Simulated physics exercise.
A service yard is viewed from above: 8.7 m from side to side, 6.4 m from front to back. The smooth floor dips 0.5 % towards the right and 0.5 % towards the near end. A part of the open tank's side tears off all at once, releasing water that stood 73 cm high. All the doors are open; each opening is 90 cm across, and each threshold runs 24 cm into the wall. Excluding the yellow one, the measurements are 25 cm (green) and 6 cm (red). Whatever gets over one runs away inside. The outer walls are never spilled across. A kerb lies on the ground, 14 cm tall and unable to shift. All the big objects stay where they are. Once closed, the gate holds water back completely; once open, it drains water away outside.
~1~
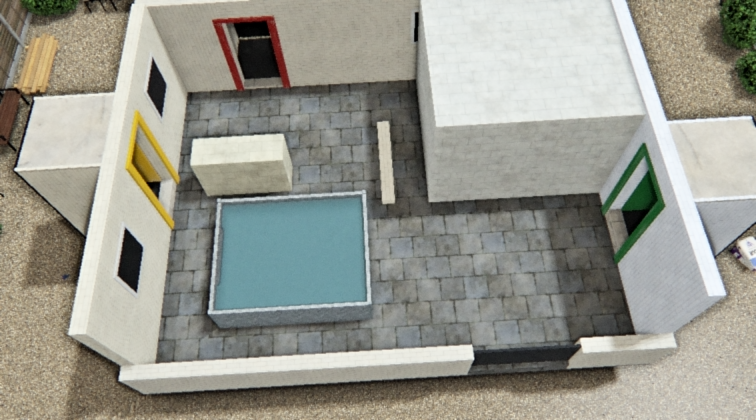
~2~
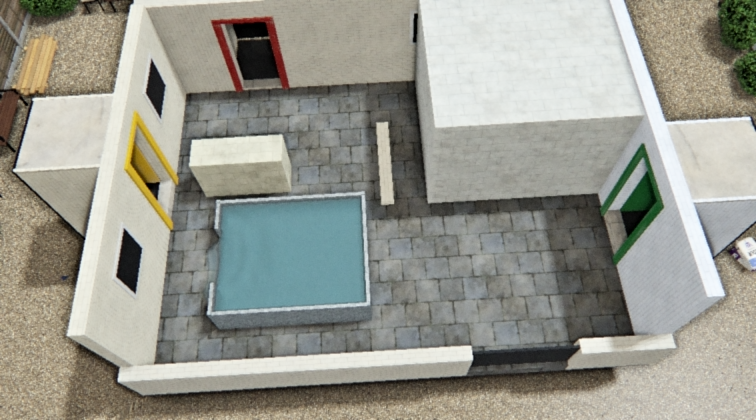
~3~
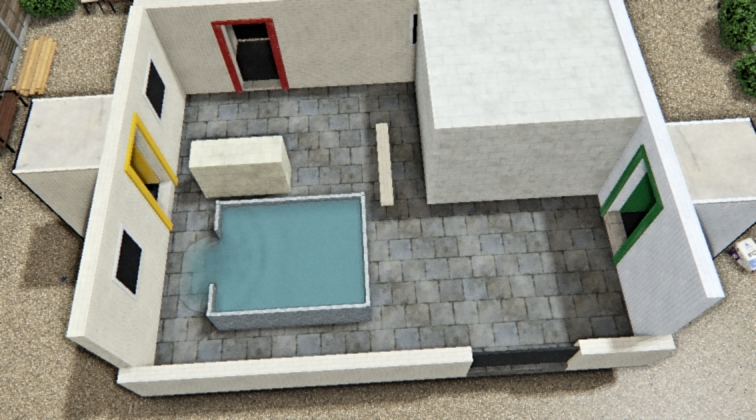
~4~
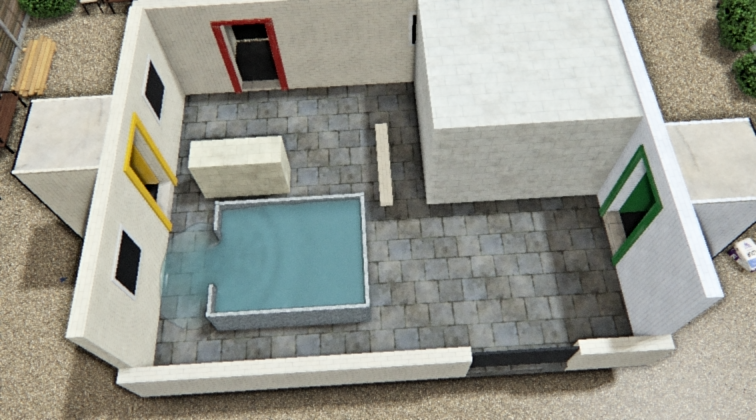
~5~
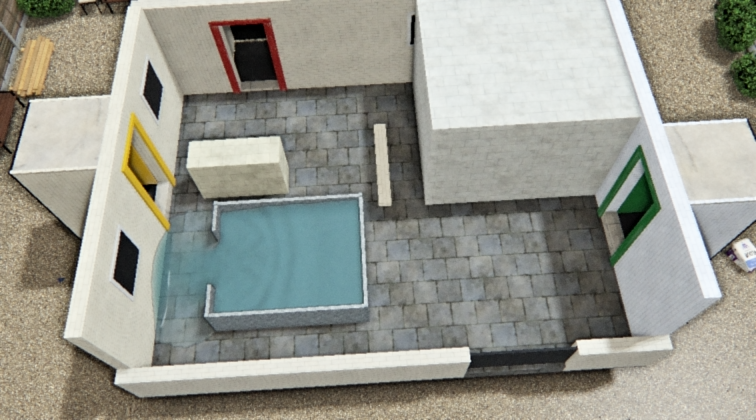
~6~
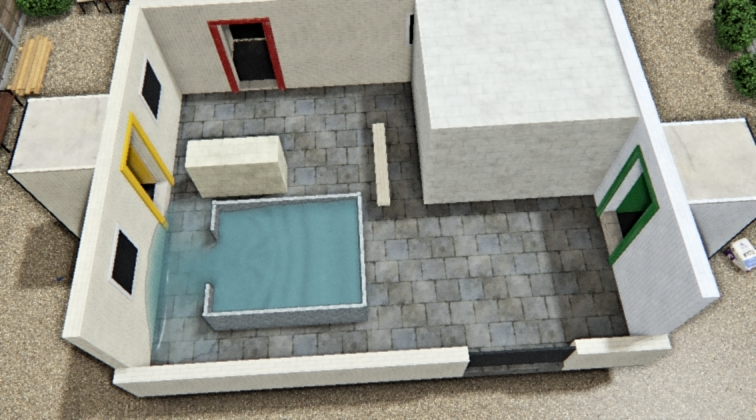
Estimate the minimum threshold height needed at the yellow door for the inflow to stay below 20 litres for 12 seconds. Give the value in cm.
An estimate of the minimum is 13 cm.
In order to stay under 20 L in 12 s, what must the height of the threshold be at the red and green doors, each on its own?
About 9.0 cm at red and 13.0 cm at green.
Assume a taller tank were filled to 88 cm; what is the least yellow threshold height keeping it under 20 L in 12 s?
The step would need to be some 17 cm high.
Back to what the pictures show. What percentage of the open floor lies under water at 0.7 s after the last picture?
15 %.
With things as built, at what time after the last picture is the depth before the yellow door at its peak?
I'd guess close to 1.6 seconds.
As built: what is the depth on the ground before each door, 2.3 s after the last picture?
Yellow door 16 cm, green door 0 cm, red door 13 cm.
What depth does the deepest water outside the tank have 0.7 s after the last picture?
Max depth: Around 55 cm.
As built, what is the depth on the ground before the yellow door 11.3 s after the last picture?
The depth there is around 4.5 cm.
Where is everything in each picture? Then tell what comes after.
In the first picture, the open tank at (292, 251) is whole and still, 73 cm deep; the yellow door at (157, 178) is dry.
In the second picture, the front is at (207, 294), 0.3 m from the gap at (223, 266); 0.3 m2 of floor is wet, 73 cm left at the back.
In the third picture, water pours out at (223, 268) and has run 0.8 m, to (182, 291); about 12 cm deep outside, 73 cm at the back.
In the fourth picture, the front is at (168, 246), 1.2 m from the gap at (223, 269); 2.0 m2 of floor is wet, 73 cm left at the back.
In the fifth picture, the gap is at (221, 269), the front 1.3 m out at (169, 222); the back of the open tank holds 73 cm.
In the sixth picture, the gap is at (220, 268), the front 1.6 m out at (170, 204); the back of the open tank holds 73 cm; water is at the yellow door at (152, 180).
Then, 0.7 s after the last picture water covers 15 % of the floor, deepest (55 cm) near (171, 274); 17 cm at the yellow door, 0 litres in over its 23 cm threshold.
Then, 2.3 s after the last picture water covers 40 % of the floor, deepest (43 cm) near (149, 378); 16 cm at the yellow door, 0 litres in over its 23 cm threshold.
Then, 11.3 s after the last picture water covers 95 % of the floor, deepest (18 cm) near (611, 350); 5 cm at the yellow door, 0 litres in over its 23 cm threshold.
At the yellow door as built, the water peaked near 19 cm, 1.5 s after the last picture.
With a threshold of 11 cm, 34 litres would have come in within the 12 s; with 14.5 cm, 13 litres. So under 20 litres takes about 13 cm.
